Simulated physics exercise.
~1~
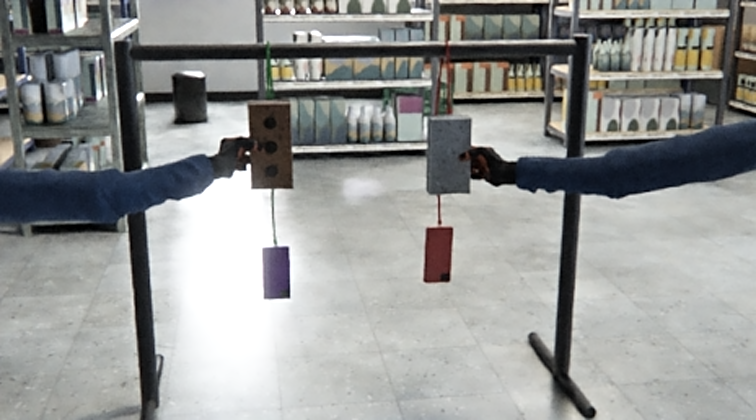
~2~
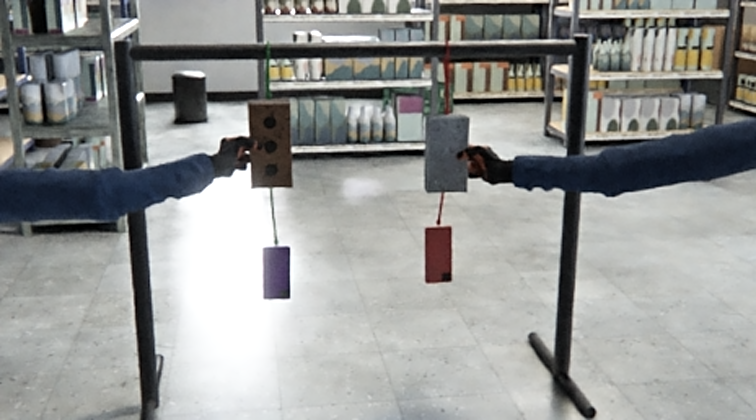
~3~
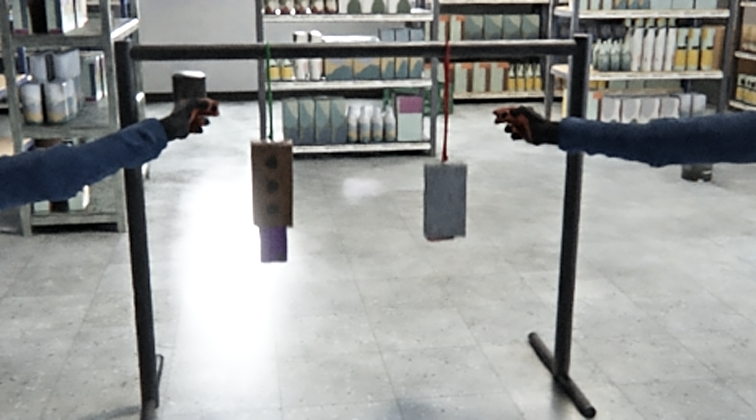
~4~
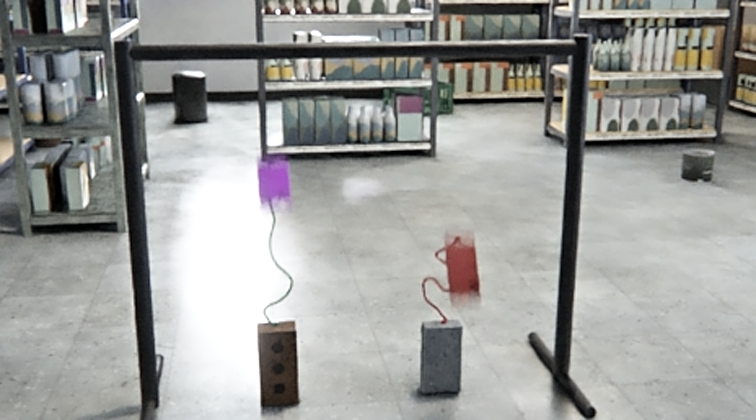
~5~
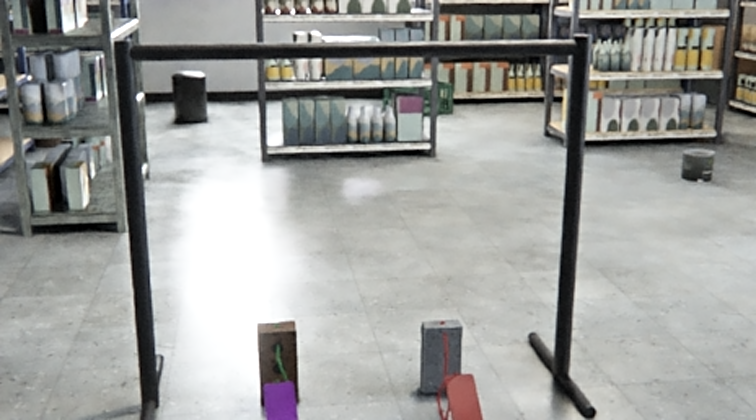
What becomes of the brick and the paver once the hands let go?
Neither stays hanging from the rail. The brick and the paver both drop and end up standing on the floor, with their cords off the rail.
In a storeroom, two hands release a brick and a paver, which drop to the floor.
